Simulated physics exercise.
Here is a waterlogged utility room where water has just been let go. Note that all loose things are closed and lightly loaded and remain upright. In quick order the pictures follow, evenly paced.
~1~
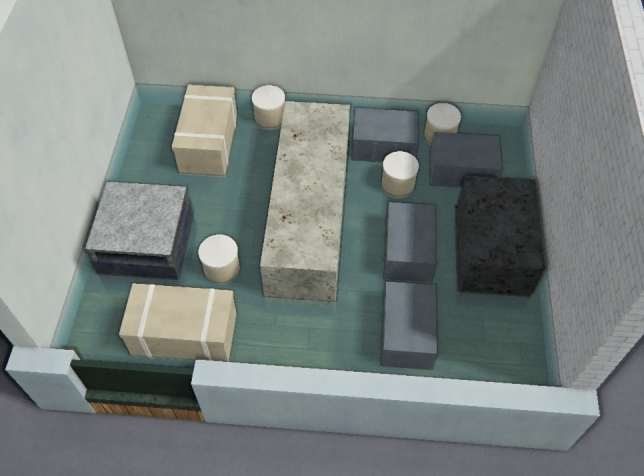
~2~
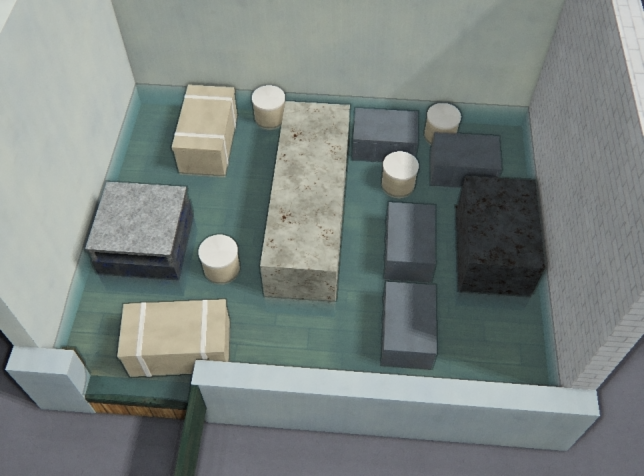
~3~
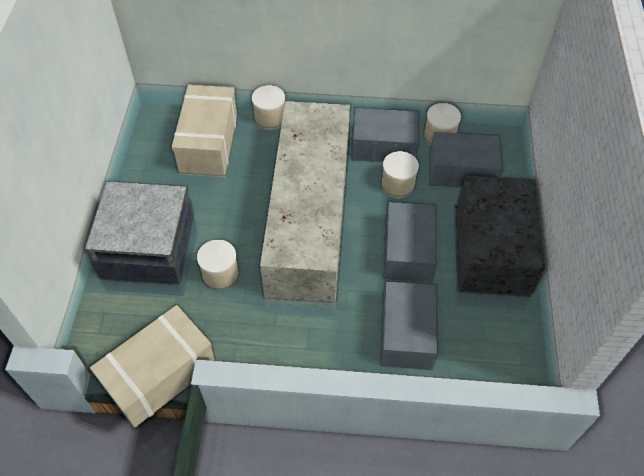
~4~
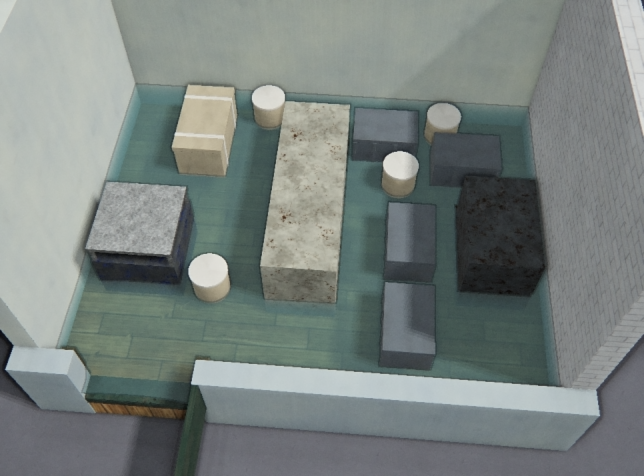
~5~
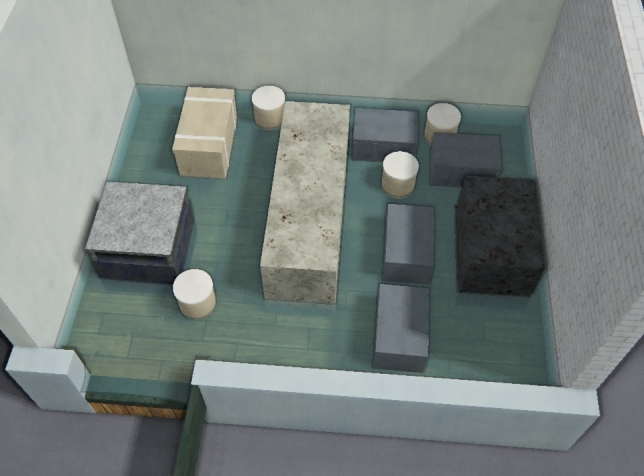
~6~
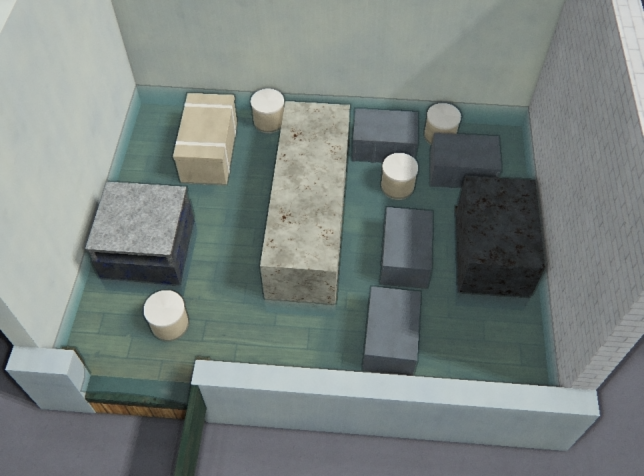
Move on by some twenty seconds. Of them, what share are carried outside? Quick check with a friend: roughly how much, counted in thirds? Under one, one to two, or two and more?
One to two thirds.
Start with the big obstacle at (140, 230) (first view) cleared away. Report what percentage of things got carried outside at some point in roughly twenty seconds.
Close to 50 percent, I'd say.
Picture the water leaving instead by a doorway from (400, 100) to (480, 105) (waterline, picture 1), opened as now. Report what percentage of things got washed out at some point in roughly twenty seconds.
Around 70 in a hundred.
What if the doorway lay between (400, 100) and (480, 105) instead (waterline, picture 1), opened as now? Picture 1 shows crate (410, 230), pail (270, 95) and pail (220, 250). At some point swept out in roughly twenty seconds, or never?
First lost, second lost, third trapped.
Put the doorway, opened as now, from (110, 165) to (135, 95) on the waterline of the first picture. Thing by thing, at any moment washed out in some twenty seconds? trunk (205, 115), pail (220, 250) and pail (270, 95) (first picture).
First one exits, second exits, third exits.
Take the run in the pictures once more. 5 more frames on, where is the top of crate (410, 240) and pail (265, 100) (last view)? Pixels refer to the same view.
The tops should be near (394, 279) and near (239, 132).
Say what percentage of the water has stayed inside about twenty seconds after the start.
36 %.
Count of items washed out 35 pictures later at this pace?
4.
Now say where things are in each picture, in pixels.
The first frame shows a pail at (218, 251) floats; a crate at (411, 316) floats; 0 of 10 have shifted.
The second frame shows a pail at (218, 251) floats; a crate at (411, 316) floats; 1 of 10 have shifted.
The third frame shows a pail at (216, 256), afloat, close to its start; a crate at (411, 316), afloat; 1 of 10 have shifted.
The fourth frame shows a pail at (208, 270) floats, close to its start; a crate at (409, 317), afloat; 2 of 10 have shifted.
The fifth frame shows a pail at (193, 286) floats, a stride from its start; a crate at (403, 319) floats, close to its start; 3 of 10 have shifted.
The sixth frame shows a pail at (164, 308), afloat, a stride from its start; a crate at (393, 322), afloat, close to its start; 5 of 10 have shifted.
A moment on, 2 of 10 are out; 8 afloat.
Next, 3 of 10 are out; 7 afloat.
Later, 4 of 10 are out; 6 afloat.
In the end, 4 of 10 are out; 6 afloat.
